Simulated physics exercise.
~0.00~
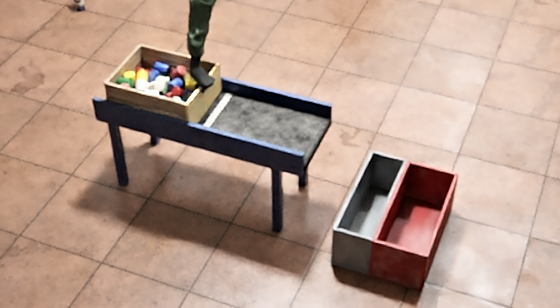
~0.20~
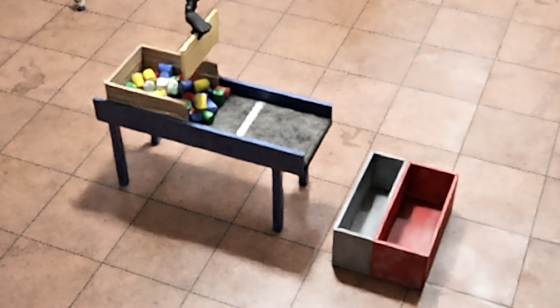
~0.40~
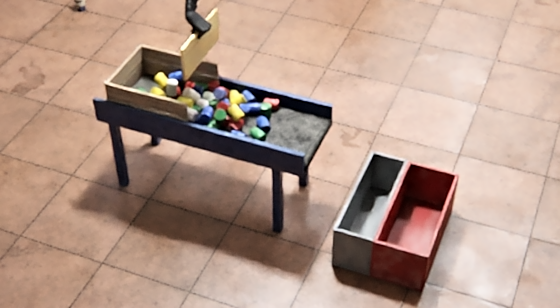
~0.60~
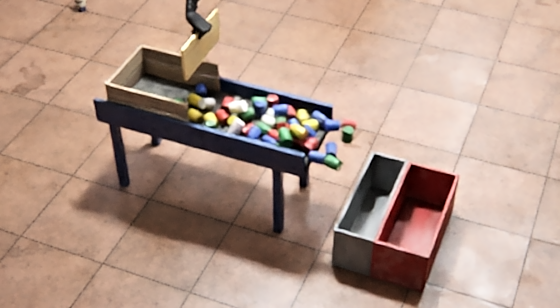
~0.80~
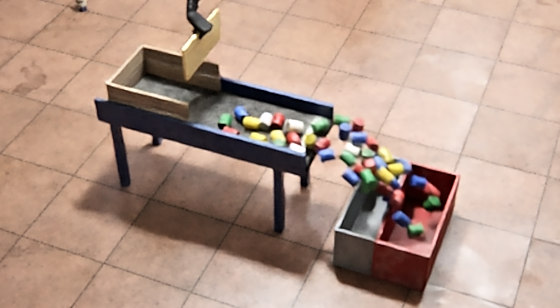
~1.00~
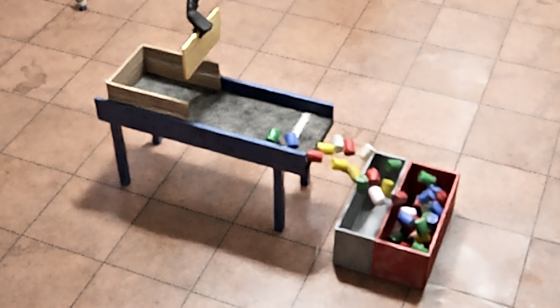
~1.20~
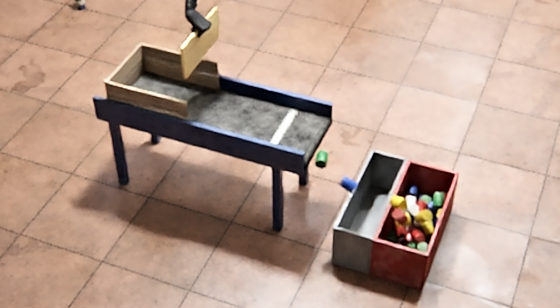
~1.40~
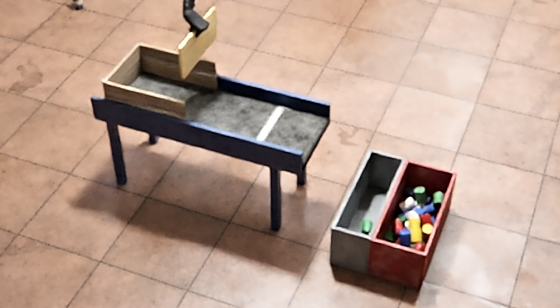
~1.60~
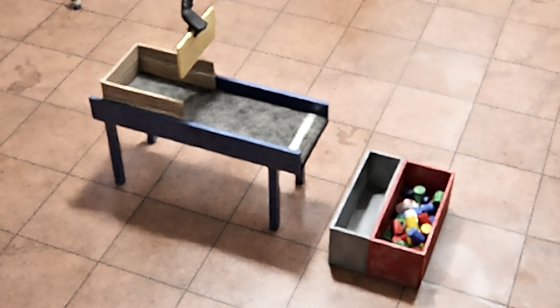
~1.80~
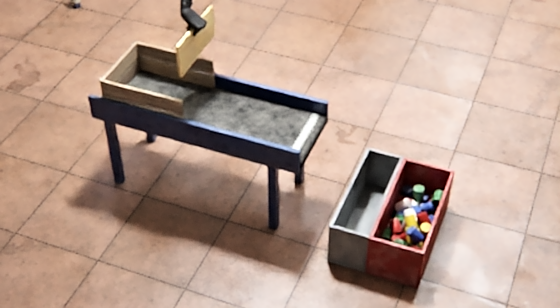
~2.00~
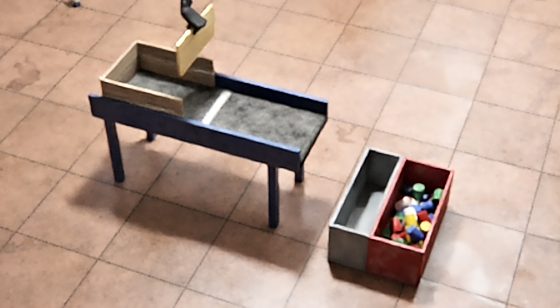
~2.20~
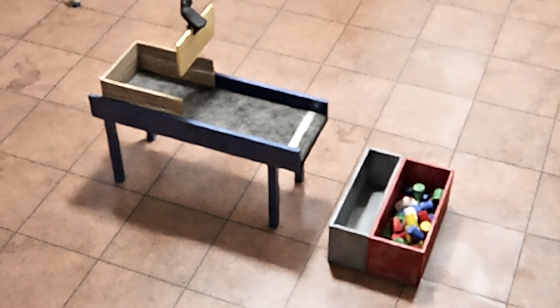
Colourful spice jars spilling from a wooden pen onto a moving belt and dropping off its end, nearly all filling the red tote.
